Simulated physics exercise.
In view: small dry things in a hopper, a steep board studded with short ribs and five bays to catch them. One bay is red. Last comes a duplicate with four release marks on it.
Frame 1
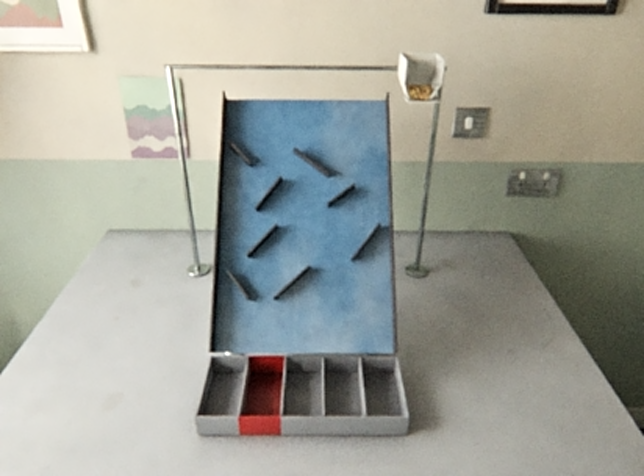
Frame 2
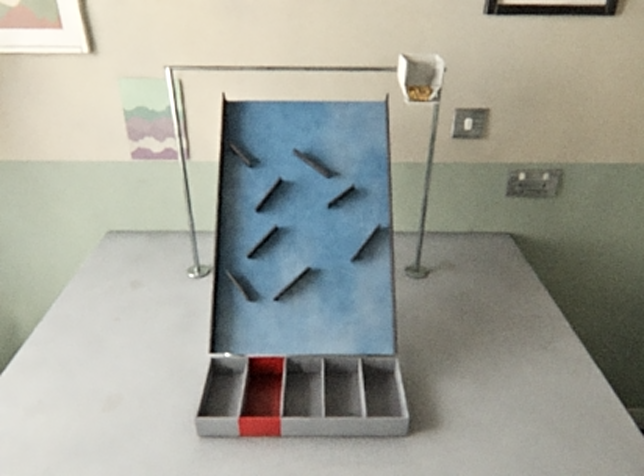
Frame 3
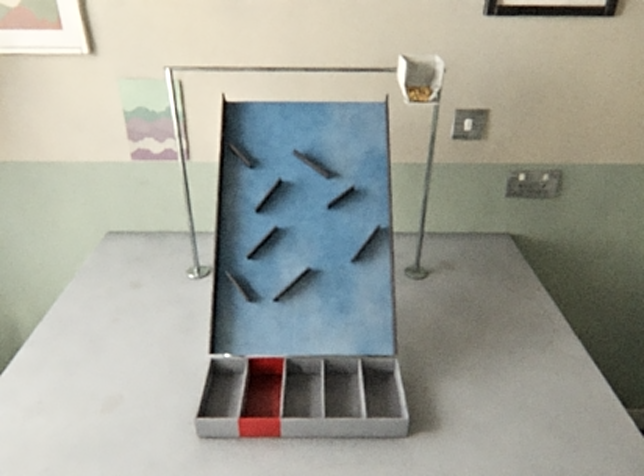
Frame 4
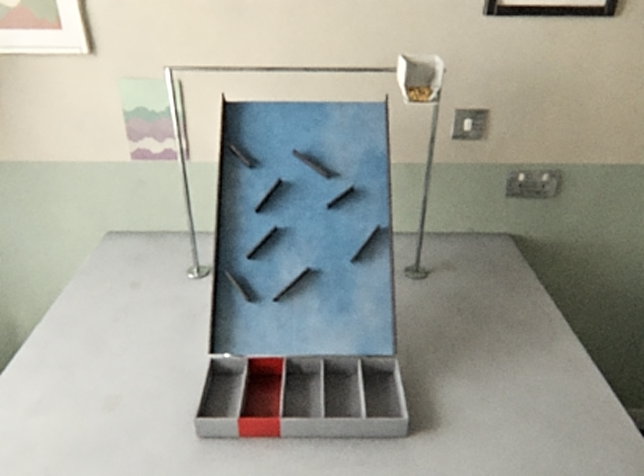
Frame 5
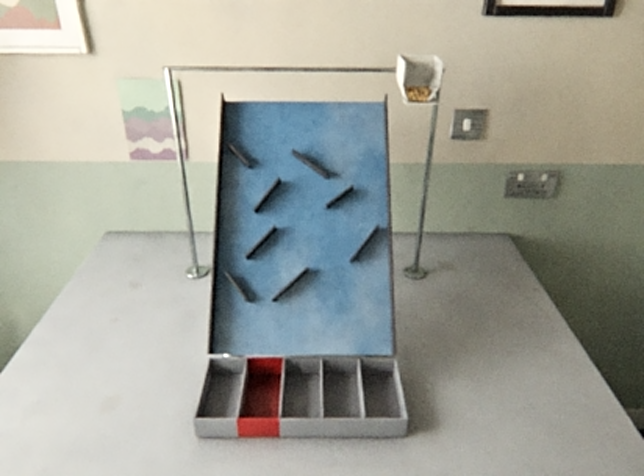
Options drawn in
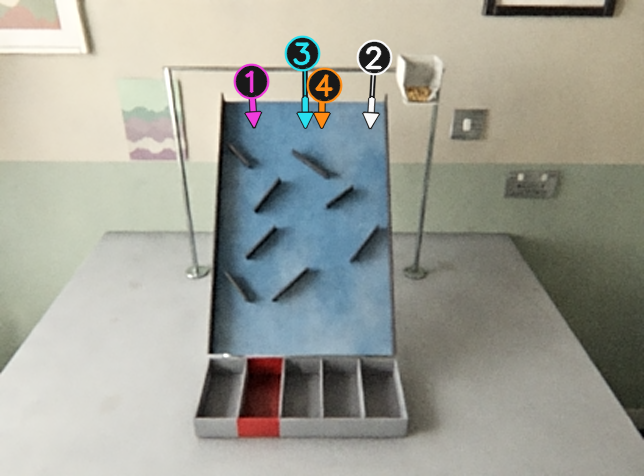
A steep blue board studded with short dark ribs stood on a grey table above five bays, the second from the left red, while a small hopper sat at the upper right and nothing moved.
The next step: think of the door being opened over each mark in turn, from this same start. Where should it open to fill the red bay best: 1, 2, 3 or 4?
1 is best.
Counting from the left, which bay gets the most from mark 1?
The first from the left.
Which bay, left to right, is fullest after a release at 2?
The third from the left.
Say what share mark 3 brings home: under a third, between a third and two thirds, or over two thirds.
It is under a third.
On the marked copy, mark 1 meets the board at (253, 121); mark 2 meets the board at (370, 122); mark 3 meets the board at (305, 122); mark 4 meets the board at (321, 122).
If 1 is chosen, roughly a quarter in the red bay, roughly two thirds in other bays.
If 2 is chosen, about a tenth in the red bay, the larger part in other bays, just a few outside the box.
If 3 is chosen, about a tenth in the red bay, the larger part in other bays, about a tenth held on the board.
If 4 is chosen, just a few in the red bay, the larger part in other bays, about a tenth held on the board.
